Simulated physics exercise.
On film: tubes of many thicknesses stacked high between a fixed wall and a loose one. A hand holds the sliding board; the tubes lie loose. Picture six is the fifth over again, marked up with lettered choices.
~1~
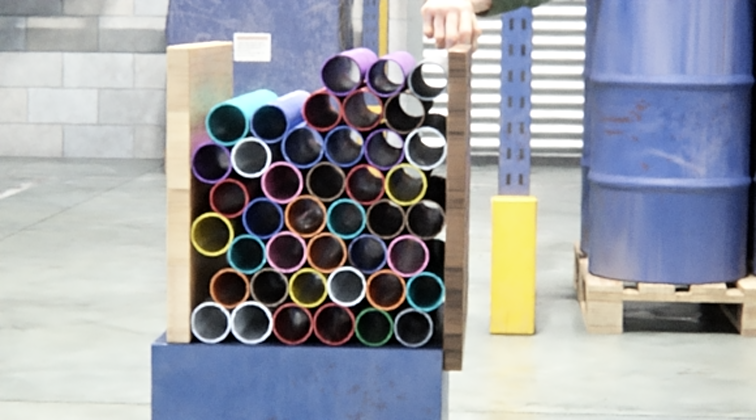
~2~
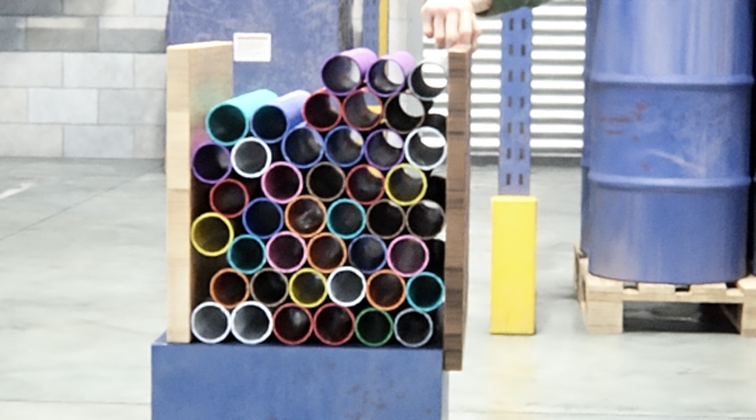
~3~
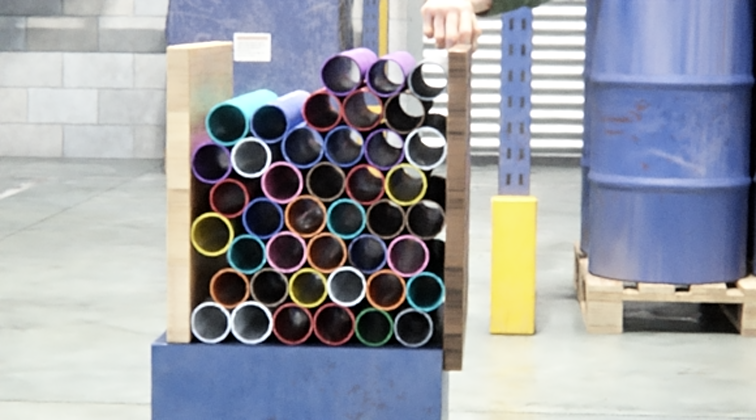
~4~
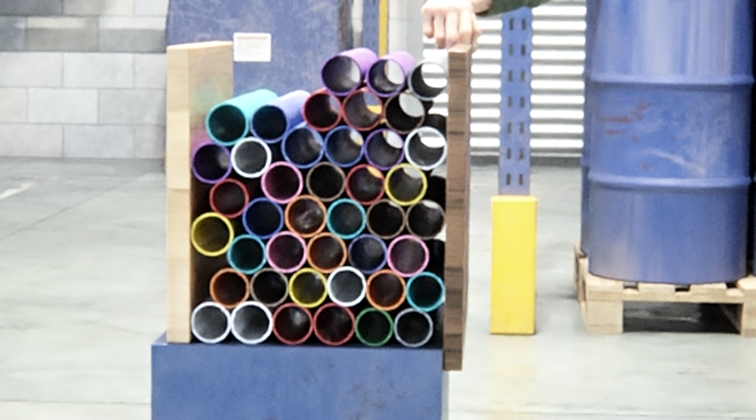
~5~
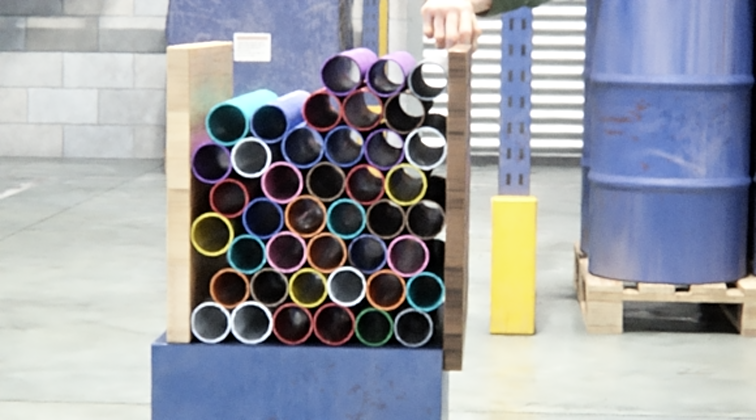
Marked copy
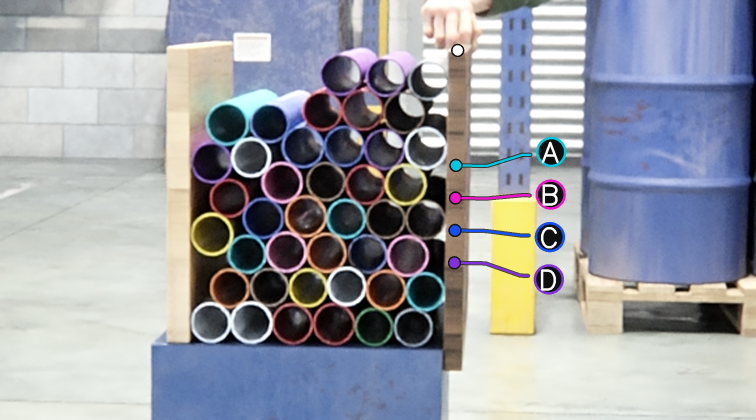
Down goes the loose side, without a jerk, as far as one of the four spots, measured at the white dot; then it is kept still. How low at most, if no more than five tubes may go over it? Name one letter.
The answer is mark C.
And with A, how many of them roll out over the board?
The count is one.
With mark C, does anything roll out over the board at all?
Yes.
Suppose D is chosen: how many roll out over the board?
At D the number is nine.
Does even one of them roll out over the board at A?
At A: Yes.
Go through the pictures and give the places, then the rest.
A brown tube (426, 219); an orange tube (306, 216); a white tube (426, 148), in the first frame.
A white tube (426, 148); a blue tube (344, 146), in the second frame.
A red tube (363, 110); a purple tube (386, 77), in the third frame.
Side board (459, 193), in the fourth frame.
A grey tube (413, 327); a pink tube (408, 256); a brown tube (426, 219), in the fifth frame.
On the marked copy, A at (456, 165); B at (455, 198); C at (455, 230); D at (454, 263); the white dot at (457, 50).
Following C. Soon after the start, top of the board (447, 129).
Later, top of the board (446, 219).
In the end, top of the board (446, 229), four out over the board.
As for the rest, A one out over the board; B four out over the board; D more than five out over the board.
